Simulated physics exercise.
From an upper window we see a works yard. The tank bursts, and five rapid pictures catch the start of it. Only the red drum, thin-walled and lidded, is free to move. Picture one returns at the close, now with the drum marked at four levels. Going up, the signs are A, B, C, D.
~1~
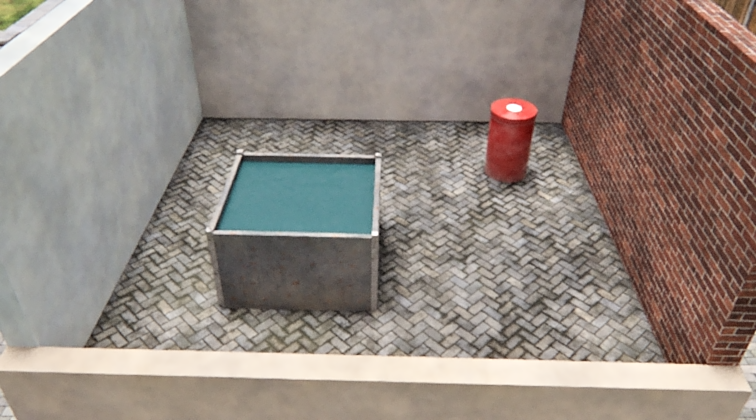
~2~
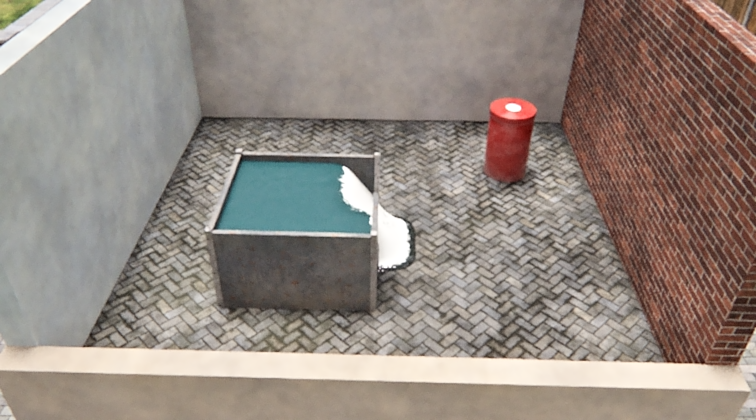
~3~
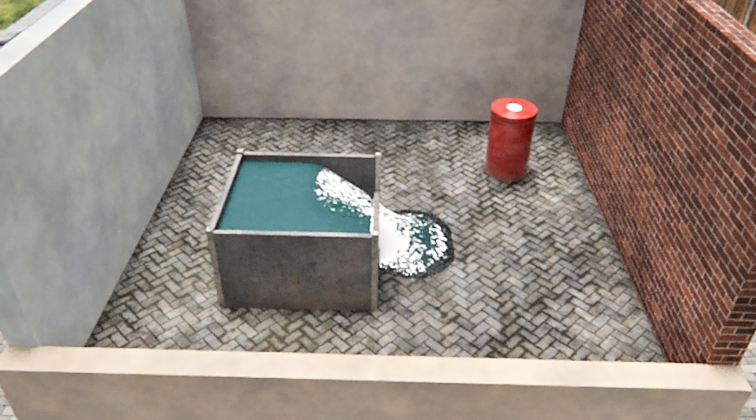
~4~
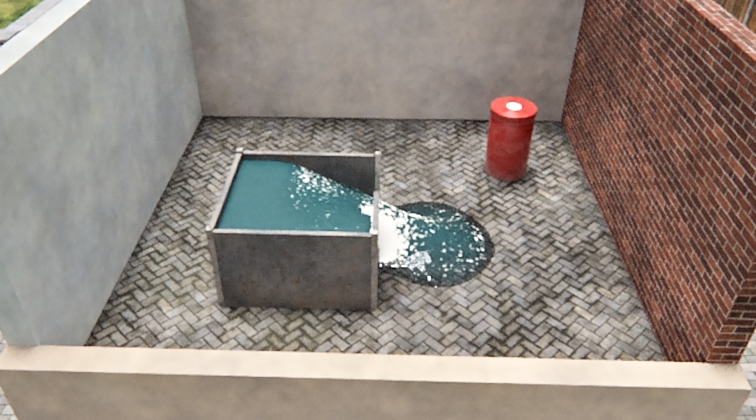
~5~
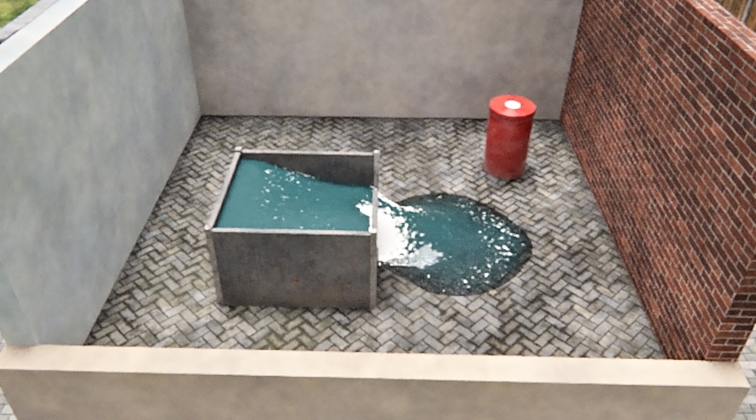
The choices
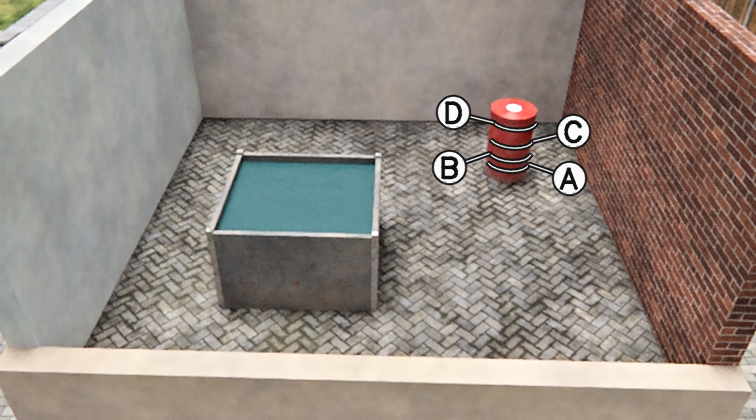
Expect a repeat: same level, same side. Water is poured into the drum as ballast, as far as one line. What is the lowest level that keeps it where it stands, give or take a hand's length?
Mark A.
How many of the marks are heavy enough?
All of the four.
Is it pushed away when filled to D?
No, that is safe.
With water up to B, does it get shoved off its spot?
No, not at all.
On the marked copy, A at (510, 171); B at (512, 161); C at (514, 148); D at (517, 130); from the bottom up A, B, C, D.
Choosing A, it shifts by a finger or two and stays.
Choosing B, it does not move.
Choosing C, it does not move.
Choosing D, it does not move.
